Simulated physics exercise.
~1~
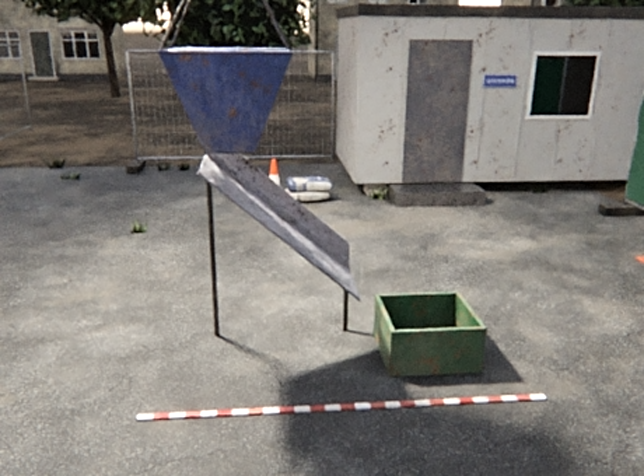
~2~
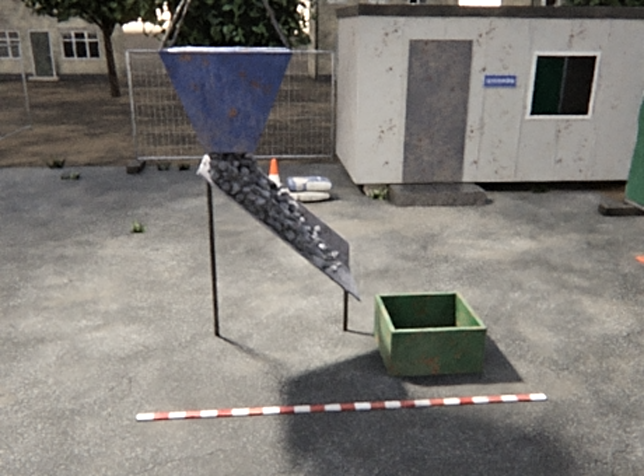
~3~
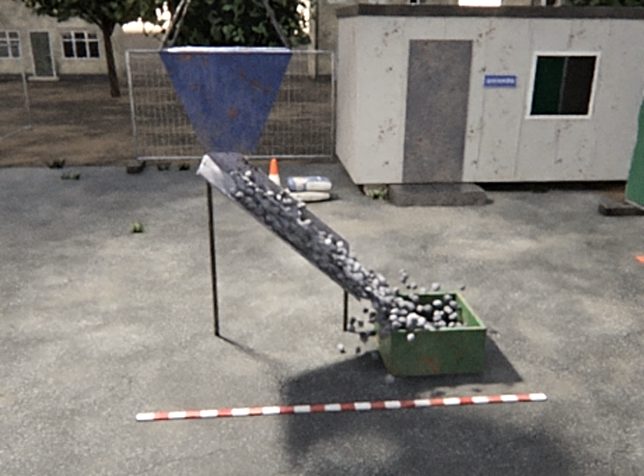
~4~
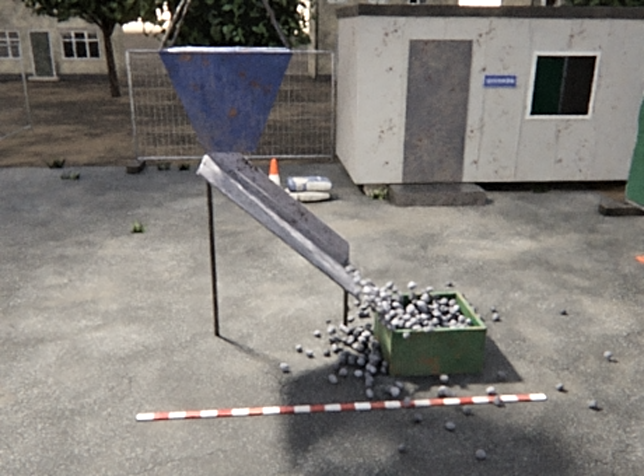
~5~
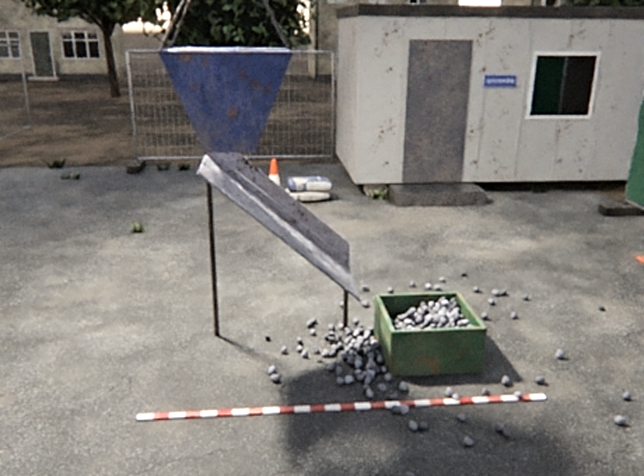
Grey stones dropping from a blue hopper, sliding down a steel chute and mostly filling a green bin, others scattered around it.
